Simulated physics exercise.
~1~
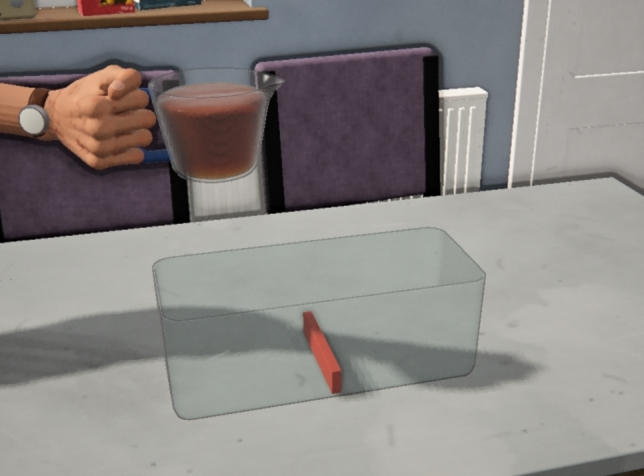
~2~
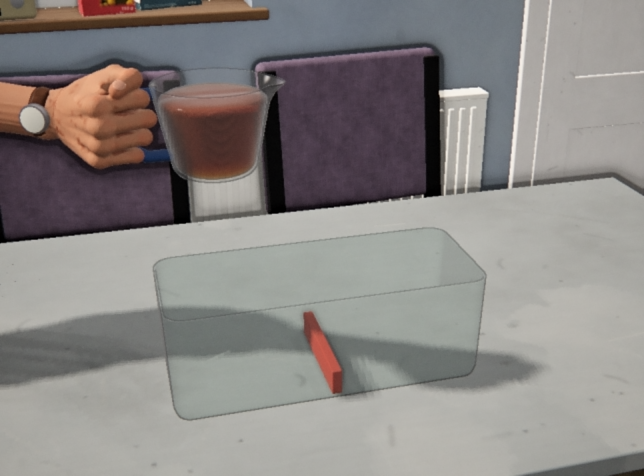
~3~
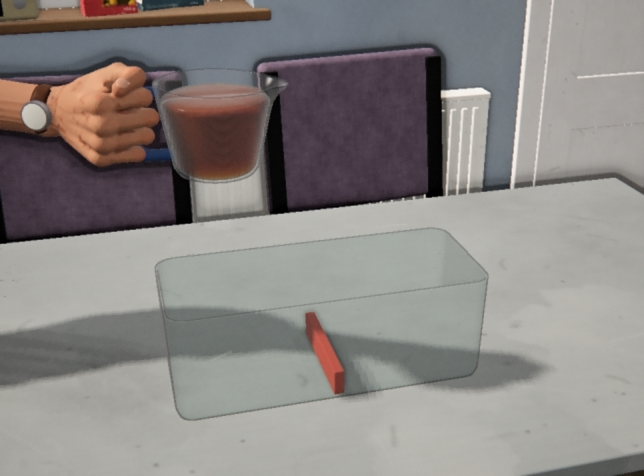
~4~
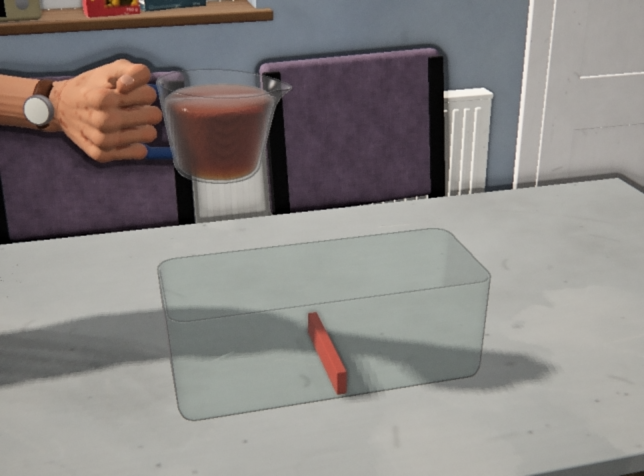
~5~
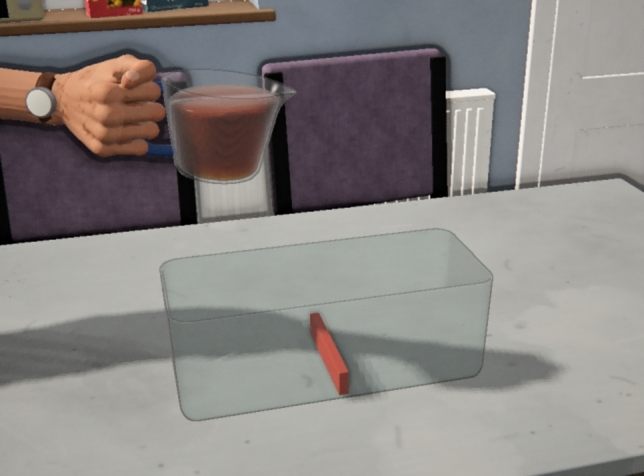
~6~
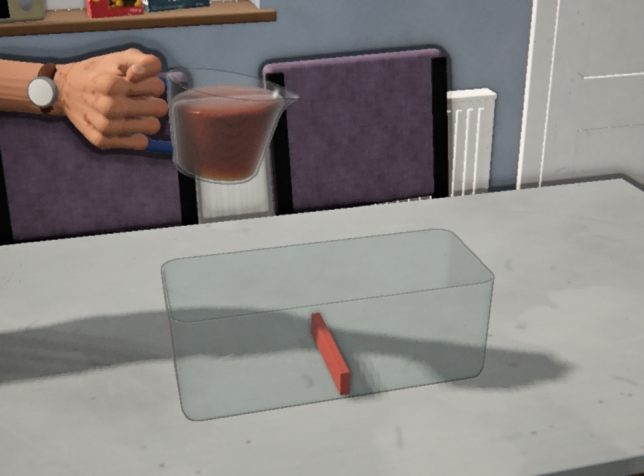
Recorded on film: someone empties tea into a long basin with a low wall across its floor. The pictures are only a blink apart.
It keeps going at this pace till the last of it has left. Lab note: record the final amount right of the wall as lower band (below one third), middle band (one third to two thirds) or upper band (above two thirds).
Highest of three bands.
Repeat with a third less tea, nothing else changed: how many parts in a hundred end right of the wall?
Roughly 75 in a hundred.
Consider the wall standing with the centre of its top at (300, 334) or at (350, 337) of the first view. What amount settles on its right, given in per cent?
That'd be about 90 percent for the first and about 50 percent for the other.
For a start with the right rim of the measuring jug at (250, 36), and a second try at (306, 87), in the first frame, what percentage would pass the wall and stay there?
65 % and 85 %.
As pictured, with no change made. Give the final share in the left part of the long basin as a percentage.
That is roughly 20 percent of it.
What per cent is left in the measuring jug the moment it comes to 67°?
About 60 % remains.
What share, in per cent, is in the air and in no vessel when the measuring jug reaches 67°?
30 %.
A moment on, the measuring jug is tipped part way and 58 per cent is still to pour, 0 is left of the wall and 14 right of it.
Next, the measuring jug is tipped right over and 5 per cent is still to pour, 9 is left of the wall and 75 right of it.
Then the measuring jug is tipped right over and 0 per cent is still to pour, 19 is left of the wall and 79 right of it.
Later the measuring jug is tipped right over and 0 per cent is still to pour, 21 is left of the wall and 77 right of it.
At rest 21 per cent lies left of the wall, 77 right of it and 2 outside.
